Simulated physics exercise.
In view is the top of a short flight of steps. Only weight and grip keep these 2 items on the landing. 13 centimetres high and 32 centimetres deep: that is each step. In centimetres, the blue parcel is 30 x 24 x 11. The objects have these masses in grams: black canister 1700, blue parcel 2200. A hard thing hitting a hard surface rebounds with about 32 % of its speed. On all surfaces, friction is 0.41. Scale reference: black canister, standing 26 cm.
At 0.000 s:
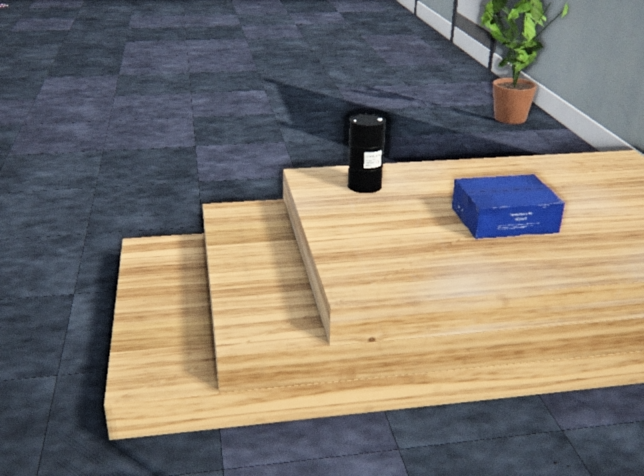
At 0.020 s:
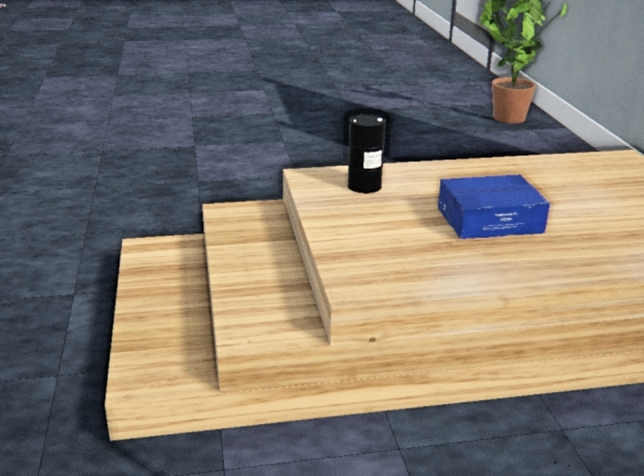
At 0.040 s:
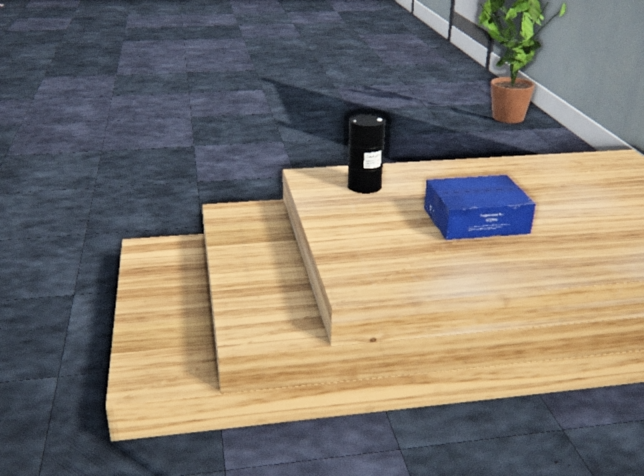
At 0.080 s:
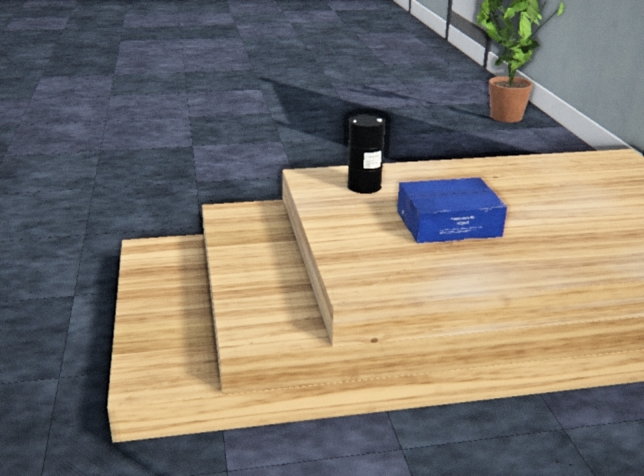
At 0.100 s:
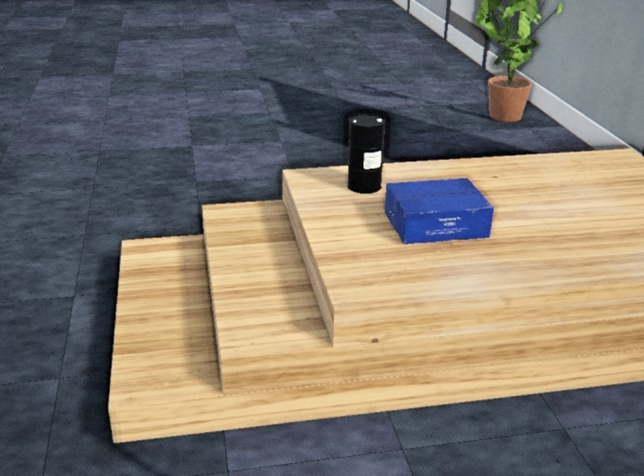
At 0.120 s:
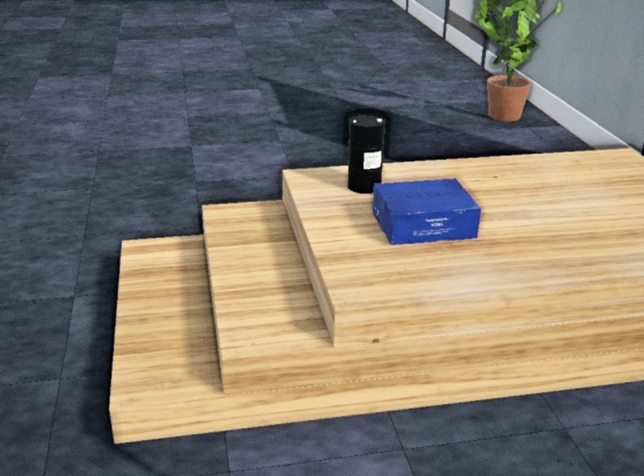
A short flight of pale wooden steps stands on a dark blue-grey carpet-tiled floor, seen from above at an angle. A black canister with a white label sits upright on the top level, a blue parcel lies to its right, and a potted green plant stands by the wall behind. The parcel slides steadily left across the wood, nearing the motionless canister, while the view stays almost still.
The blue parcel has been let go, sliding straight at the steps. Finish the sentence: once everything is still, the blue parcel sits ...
... on one of the steps.
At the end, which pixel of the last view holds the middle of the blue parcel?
It winds up close to (227, 261).
After 0.22 s, edge 20 cm ahead; blue parcel near (367, 215).
After 0.42 s, 8 cm past the top edge and 1 cm lower; blue parcel near (284, 223).
After 0.62 s, 24 cm past the top edge and 12 cm lower; blue parcel near (234, 259).
At rest (1.2 s), 26 cm past the top edge and 13 cm lower; black canister in place, give or take 12 cm. Seen from the same camera at the end, blue parcel near (227, 261).
